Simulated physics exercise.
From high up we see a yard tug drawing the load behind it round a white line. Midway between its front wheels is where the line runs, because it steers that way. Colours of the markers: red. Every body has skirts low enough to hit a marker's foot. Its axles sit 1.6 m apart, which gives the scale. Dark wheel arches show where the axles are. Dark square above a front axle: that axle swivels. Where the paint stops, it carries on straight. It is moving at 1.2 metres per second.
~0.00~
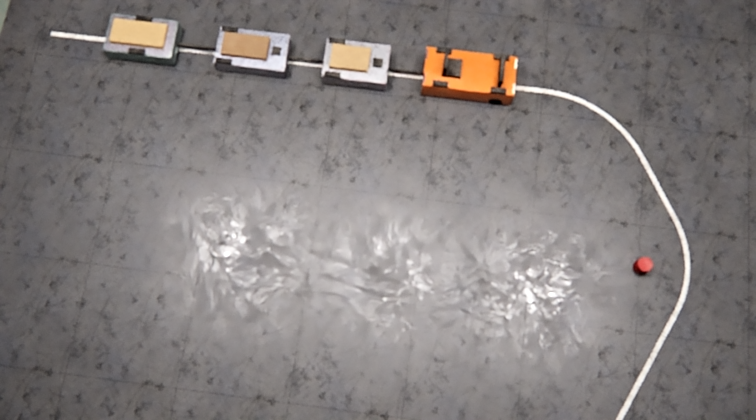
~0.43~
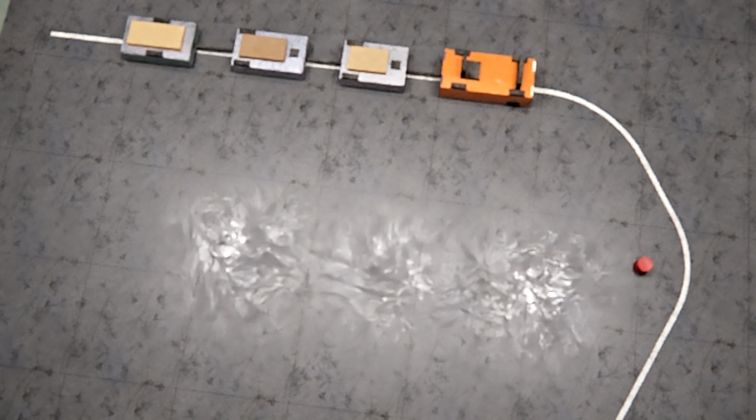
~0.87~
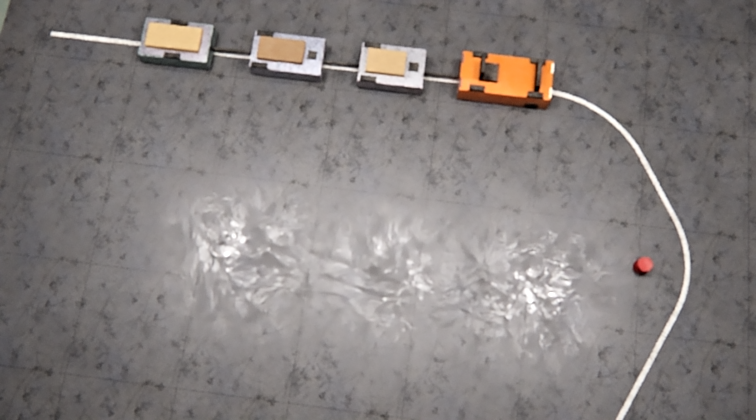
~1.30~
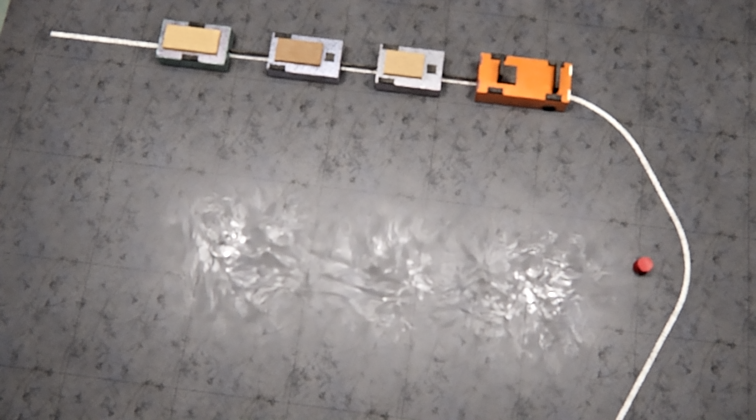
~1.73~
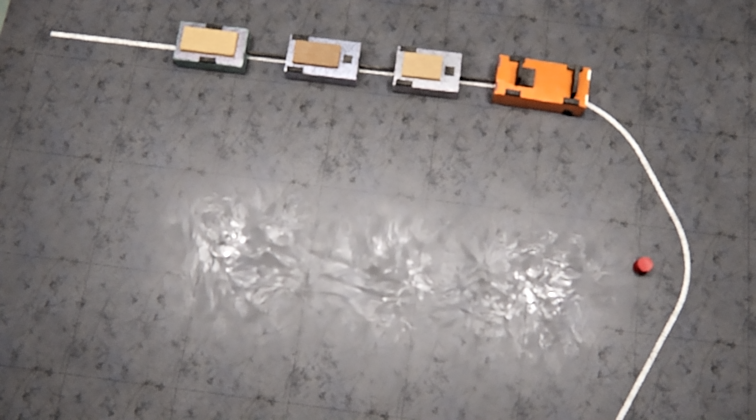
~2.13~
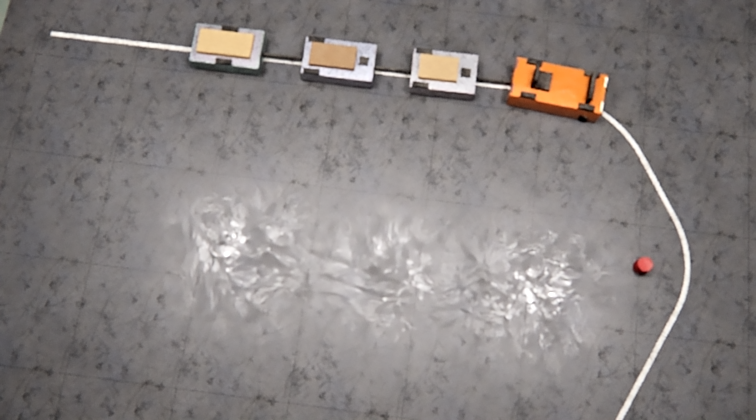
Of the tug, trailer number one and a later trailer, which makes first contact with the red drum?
That'd be the trailer right behind it.
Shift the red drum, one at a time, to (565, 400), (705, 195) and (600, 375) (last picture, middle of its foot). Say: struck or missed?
First clear, second clear, third hit.
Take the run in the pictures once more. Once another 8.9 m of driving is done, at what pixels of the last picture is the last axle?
Near (497, 86).
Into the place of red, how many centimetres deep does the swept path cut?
For red, it comes to around 70.
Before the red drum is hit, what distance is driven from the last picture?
I'd reckon around 9.5 metres from the last picture.
After 5.9 s, the last axle is at (369, 61) of the last picture, on the line.
After 10.0 s, the last axle is at (512, 91) of the last picture, 40 cm off the line; the first trailer has hit red.
After 13.4 s, the last axle is at (611, 163) of the last picture, 115 cm off the line.
After 17.1 s, the last axle is at (642, 308) of the last picture, 95 cm off the line.
After 20.9 s, the last axle is out of the picture, 20 cm off the line; 1 of 1 struck in all.
